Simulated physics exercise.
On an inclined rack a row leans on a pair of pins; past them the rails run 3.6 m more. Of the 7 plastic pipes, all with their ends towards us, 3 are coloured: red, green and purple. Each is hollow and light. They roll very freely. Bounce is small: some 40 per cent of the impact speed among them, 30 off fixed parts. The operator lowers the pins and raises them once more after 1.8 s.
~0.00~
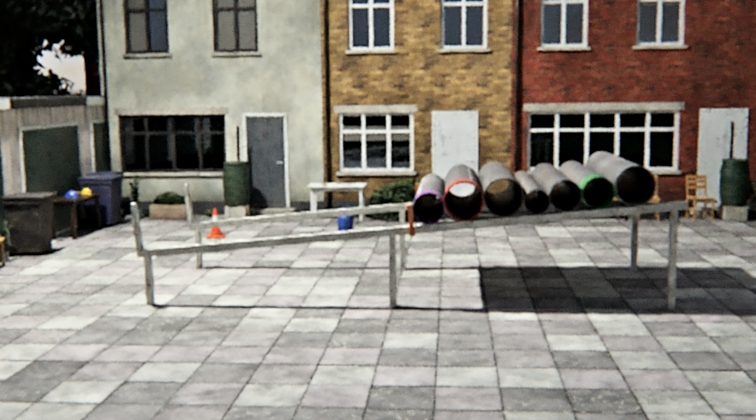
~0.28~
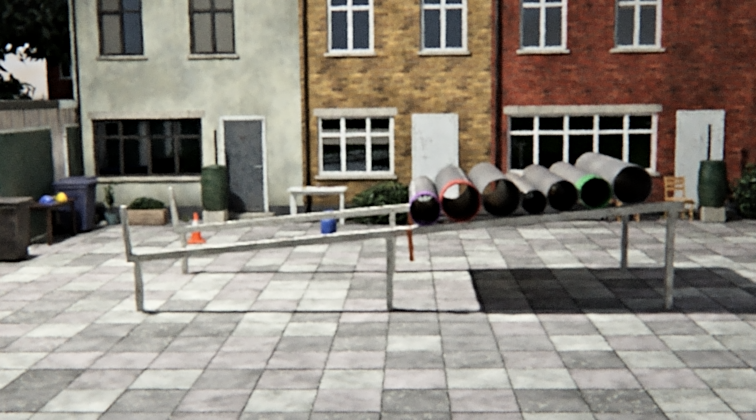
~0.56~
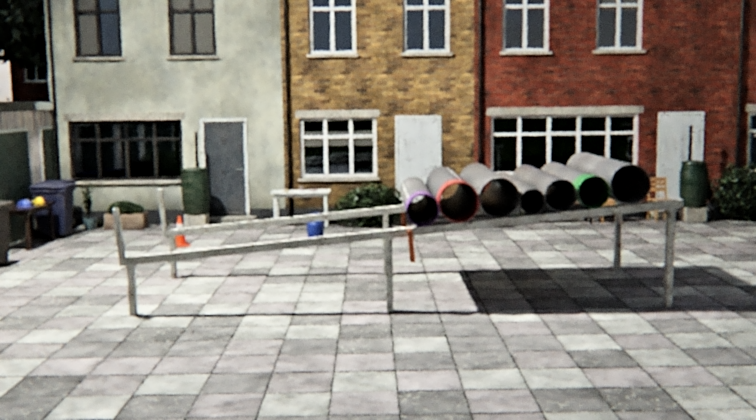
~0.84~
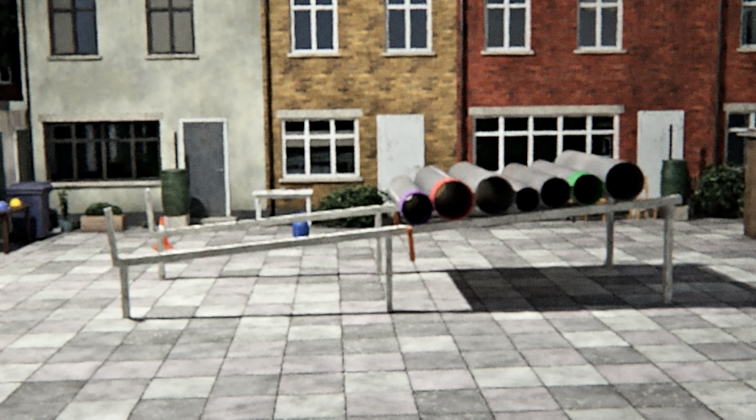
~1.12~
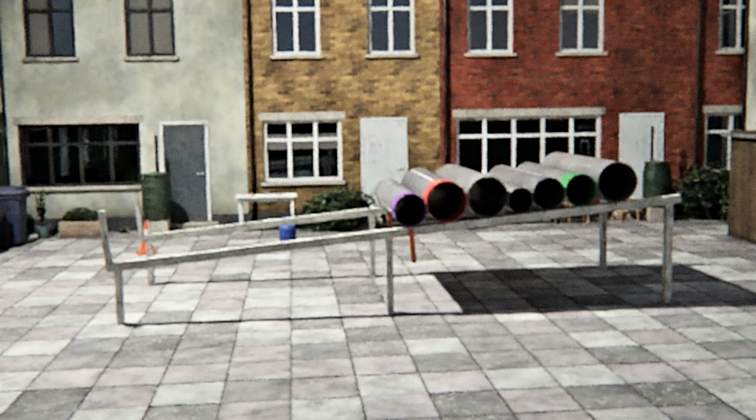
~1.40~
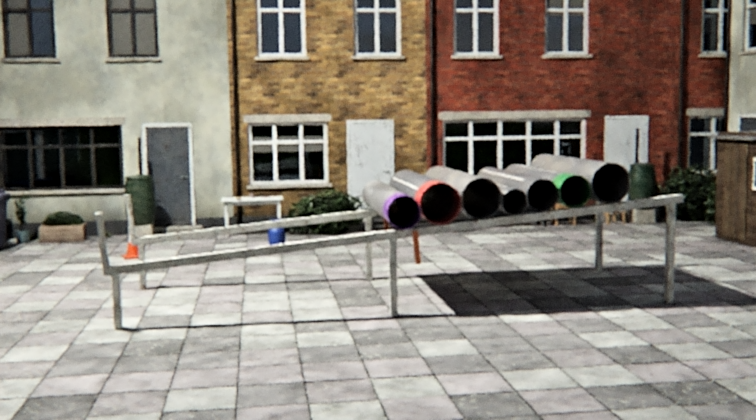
Row of grey pipes, some with coloured rims, shifting slightly left down a sloping rack in a paved yard as the view moves.
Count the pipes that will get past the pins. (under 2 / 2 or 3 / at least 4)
The answer is 2 or 3, which leaves 5 of 7.
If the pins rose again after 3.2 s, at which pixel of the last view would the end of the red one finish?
Around (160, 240).
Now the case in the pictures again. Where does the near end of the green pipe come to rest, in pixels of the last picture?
At about (530, 197).
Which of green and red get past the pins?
Green stays behind the pins; red runs down the rack.
Then, 1.7 s in, red is on the rails, 20 cm above the pins, rolling left; green is on the rails, 185 cm above the pins, rolling left; purple is on the rails, 25 cm below the pins, rolling left; 1 below the pins.
Then, 1.9 s in, red is on the rails, 5 cm above the pins, rolling left; green is on the rails, 170 cm above the pins, rolling left; purple is on the rails, 40 cm below the pins, rolling left; 1 below the pins.
Then, 2.2 s in, red is in the air, 10 cm below the pins, rolling left; green is on the rails, 150 cm above the pins, rolling left; purple is on the rails, 65 cm below the pins, rolling left; 2 below the pins.
In the end (4.9 s), red is on the rails, 290 cm below the pins; green is on the rails, 145 cm above the pins; purple is on the rails, 335 cm below the pins; 2 below the pins.
